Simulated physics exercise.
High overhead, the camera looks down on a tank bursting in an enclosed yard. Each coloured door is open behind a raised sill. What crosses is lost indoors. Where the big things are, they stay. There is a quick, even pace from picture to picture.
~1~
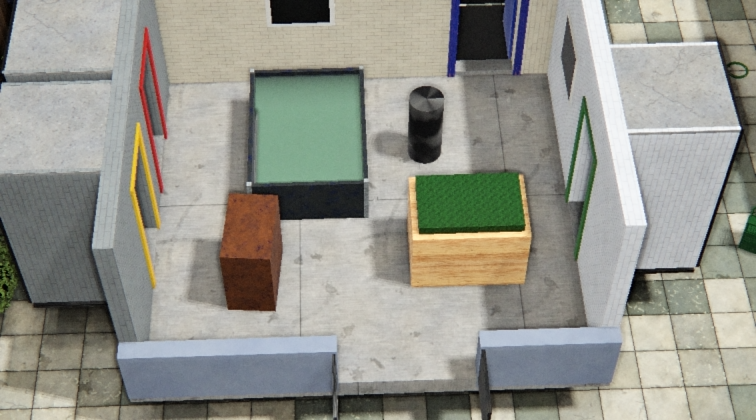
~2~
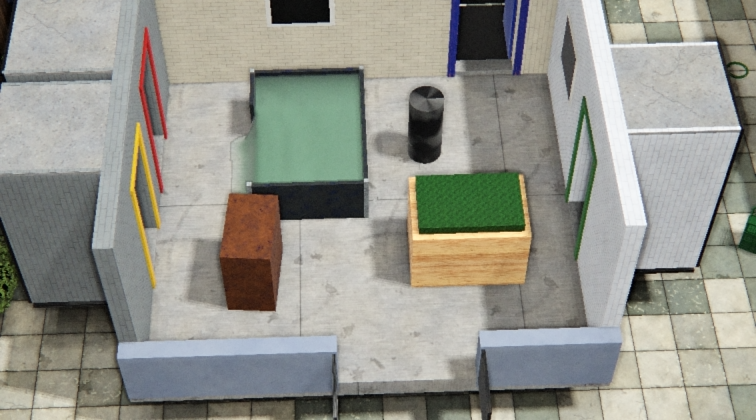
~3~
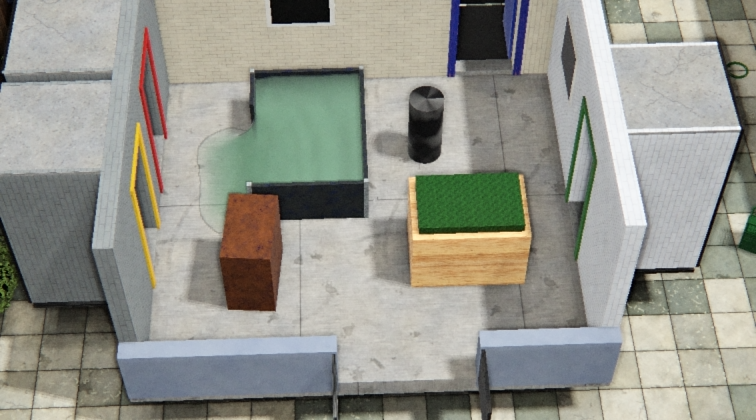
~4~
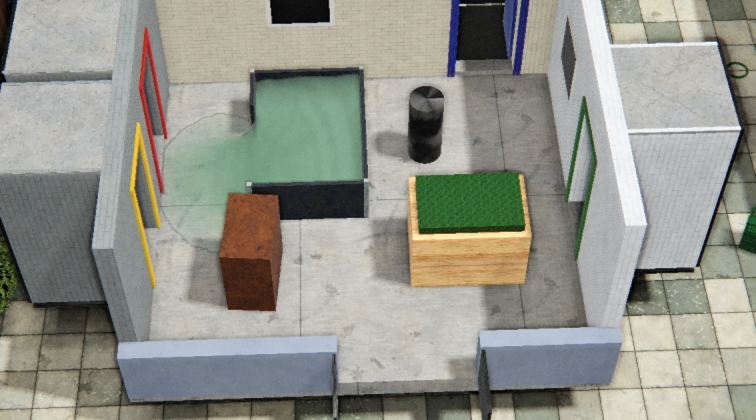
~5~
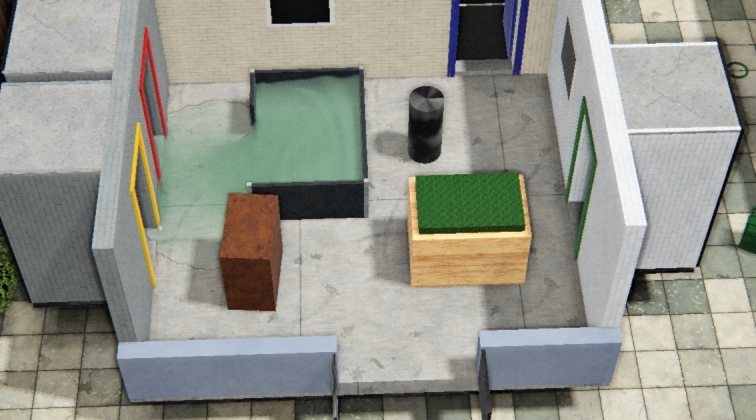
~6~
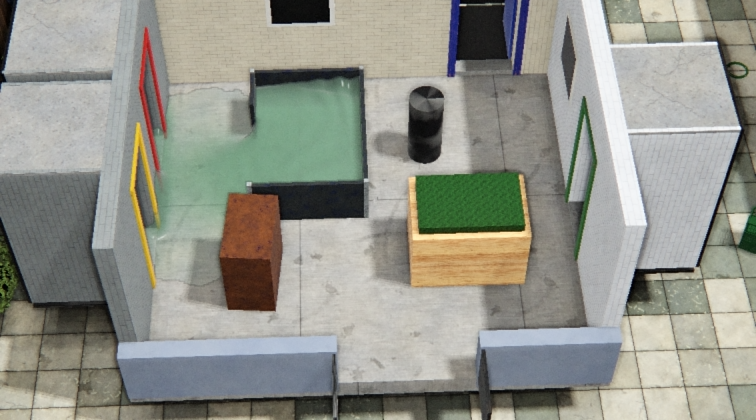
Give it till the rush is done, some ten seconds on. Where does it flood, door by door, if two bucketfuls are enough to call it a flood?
At the yellow door it floods; at the green door it floods; at the red door it floods; at the blue door it does not flood.
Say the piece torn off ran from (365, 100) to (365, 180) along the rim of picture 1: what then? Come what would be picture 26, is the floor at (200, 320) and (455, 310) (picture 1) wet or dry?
Order as given: Unwetted, then unwetted.
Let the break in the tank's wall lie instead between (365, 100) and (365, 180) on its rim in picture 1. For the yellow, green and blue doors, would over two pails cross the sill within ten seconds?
Yellow door stays within the limit, green door exceeds the limit, blue door exceeds the limit.
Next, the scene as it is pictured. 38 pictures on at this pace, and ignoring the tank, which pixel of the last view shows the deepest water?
Near (148, 373).
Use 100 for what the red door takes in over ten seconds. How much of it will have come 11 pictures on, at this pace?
My figure is 70 in a hundred.
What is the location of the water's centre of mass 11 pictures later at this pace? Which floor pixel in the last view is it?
It is near (252, 190).
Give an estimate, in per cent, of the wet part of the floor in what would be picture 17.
Near 30 in a hundred.
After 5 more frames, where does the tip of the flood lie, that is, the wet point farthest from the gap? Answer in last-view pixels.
Close to (149, 361).
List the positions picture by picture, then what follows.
The first frame shows still water in the water tank at (308, 129).
In the second frame, water pours out at (255, 165) and has run to a hidden place.
In the third frame, the front is at (219, 227), out from the gap at (255, 168).
In the fourth frame, the front is at (164, 160), out from the gap at (255, 169).
In the fifth frame, water pours out at (255, 169) and has run to (158, 246).
In the sixth frame, water pours out at (255, 169) and has run to (156, 271).
A moment on, water covers 20 % of the floor; the yellow door over two buckets in, the green door not reached, the red door far over two buckets in, the blue door not reached.
Next, water covers 30 % of the floor; the yellow door far over two buckets in, the green door not reached, the red door far over two buckets in, the blue door not reached.
Then, water covers 50 % of the floor; the yellow door far over two buckets in, the green door not reached, the red door far over two buckets in, the blue door not reached.
Later, water covers 80 % of the floor; the yellow door far over two buckets in, the green door wet at the sill, nothing in, the red door far over two buckets in, the blue door wet at the sill, nothing in.
In the end, water covers 100 % of the floor; the yellow door far over two buckets in, the green door over two buckets in, the red door far over two buckets in, the blue door wet at the sill, nothing in.
